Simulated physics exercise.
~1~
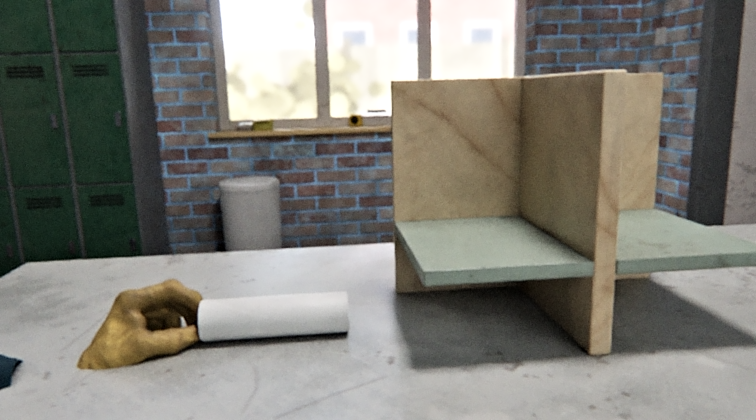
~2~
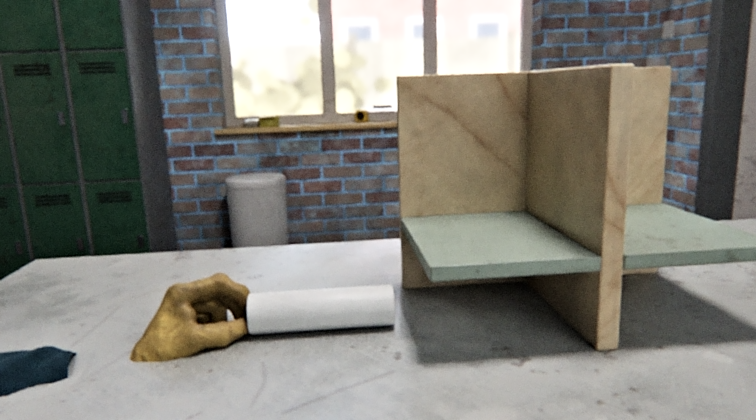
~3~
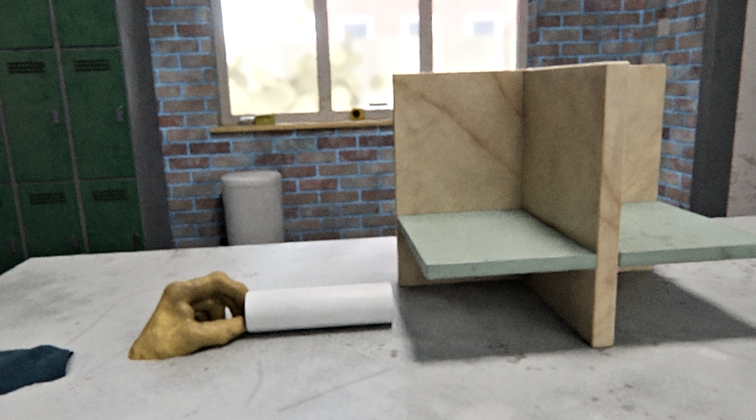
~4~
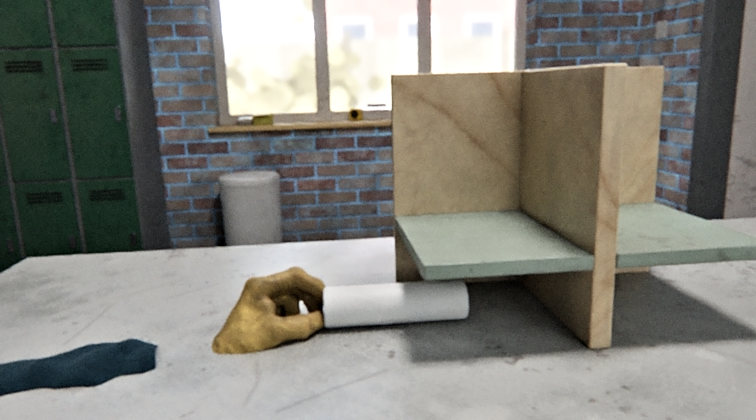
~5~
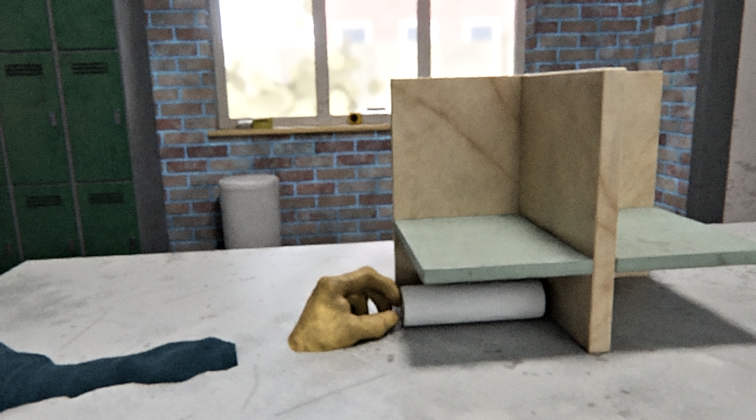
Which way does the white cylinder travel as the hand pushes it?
It moves to the right, sliding across the tabletop and in under the green shelf.
A white cylinder lies on its side on a pale grey tabletop, with a golden-brown hand at its left end and a low green shelf with tan upright panels to the right. The hand pushes it right towards the gap beneath the shelf, and a dark blue sleeve comes into view behind. After a brief pause just short of the opening, the cylinder slides on and its front end passes below the green board. The hand keeps pushing, and it fits beneath the shelf, ending almost entirely underneath with the fingers still at its left end.
